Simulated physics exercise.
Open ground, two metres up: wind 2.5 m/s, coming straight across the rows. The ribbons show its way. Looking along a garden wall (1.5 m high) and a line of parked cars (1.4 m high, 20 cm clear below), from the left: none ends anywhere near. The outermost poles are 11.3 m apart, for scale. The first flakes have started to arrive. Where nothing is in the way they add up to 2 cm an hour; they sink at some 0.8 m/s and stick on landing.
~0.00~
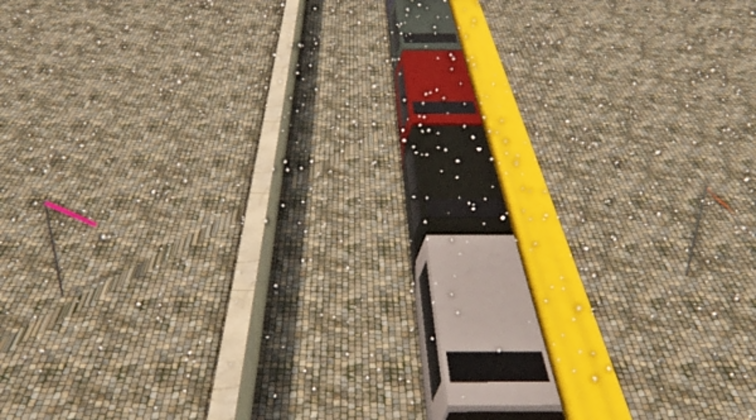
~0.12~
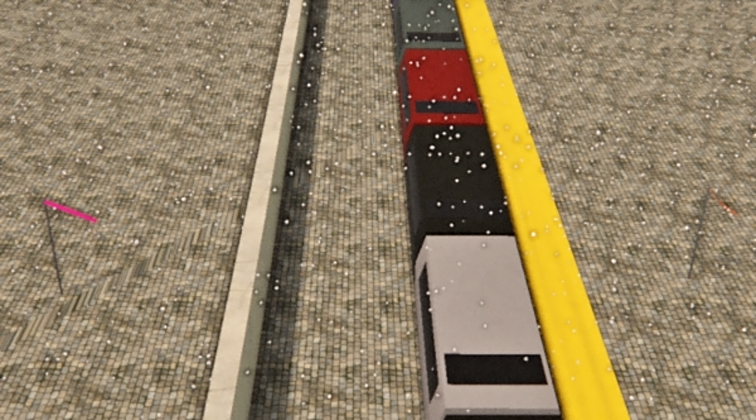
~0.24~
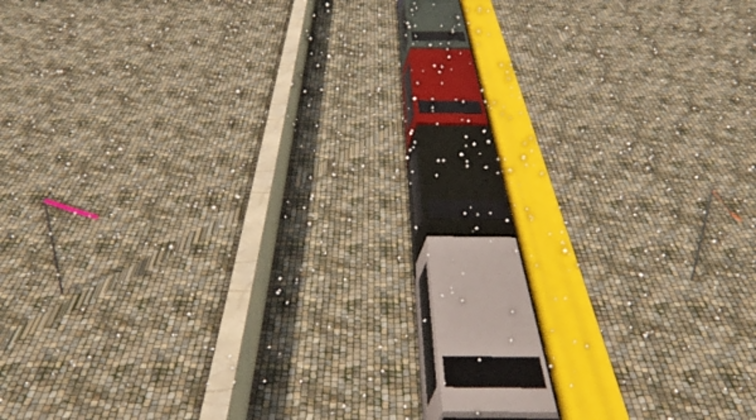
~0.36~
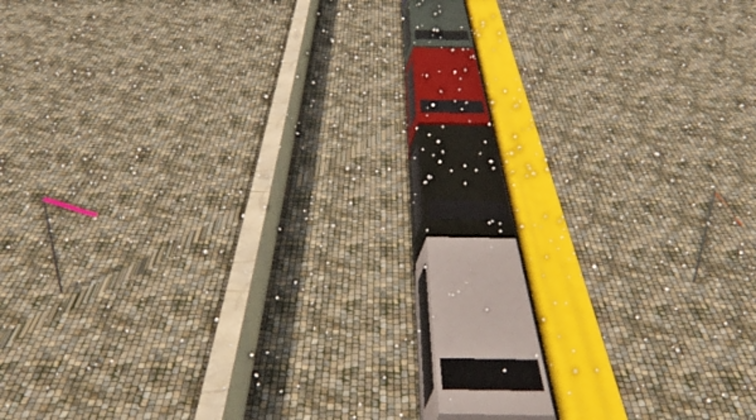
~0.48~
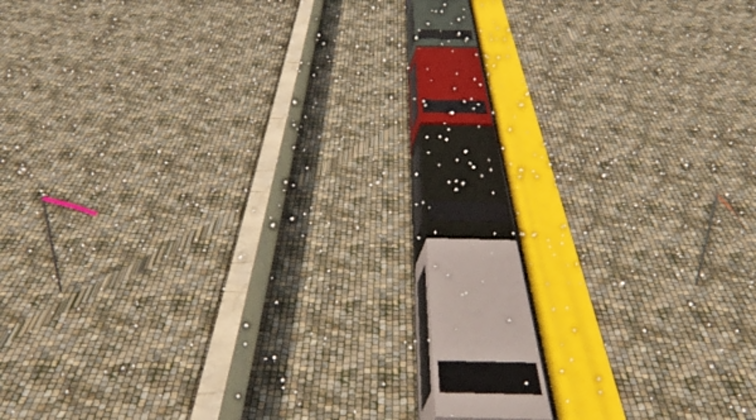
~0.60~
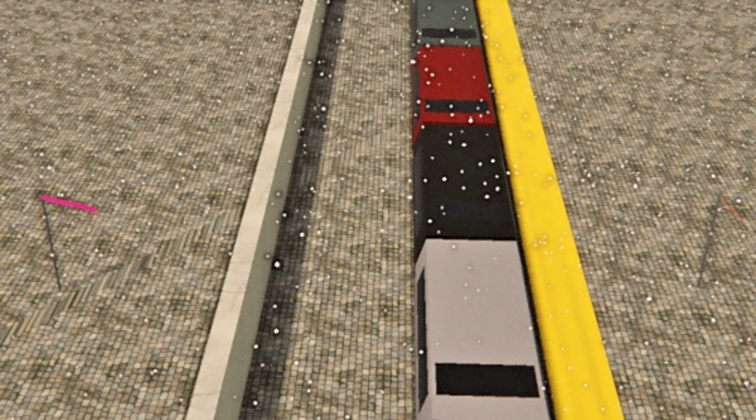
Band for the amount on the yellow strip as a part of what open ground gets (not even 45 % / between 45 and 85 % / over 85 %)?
Band: Over 85 %.
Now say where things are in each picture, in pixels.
In the first frame, the left ribbon ends at (96, 225), leaning 60 degrees to the right.
In the second frame, the right ribbon ends at (739, 217), leaning 50 degrees to the right and the yellow one passes (553, 275).
In the third frame, the left ribbon ends at (98, 217), leaning 70 degrees to the right, above the rows the flakes slant 80 degrees from upright, towards the right and the top of the line of parked cars crosses (460, 169).
In the fourth frame, the yellow one passes (536, 207).
In the fifth frame, the left ribbon ends at (97, 214), leaning 70 degrees to the right and above the rows the flakes slant 75 degrees from upright, towards the right.
In the sixth frame, the right ribbon ends at (748, 230), leaning 45 degrees to the right and the top of the line of parked cars crosses (464, 170).
After 10 minutes open ground has 3 mm and the yellow strip 3 mm.
After 30 minutes open ground has 10 mm and the yellow strip 10 mm.
After 60 minutes open ground has 20 mm and the yellow strip 19 mm, so the yellow strip has 96 % of the open amount; the left half of it has 99 %, the right half 93 %.
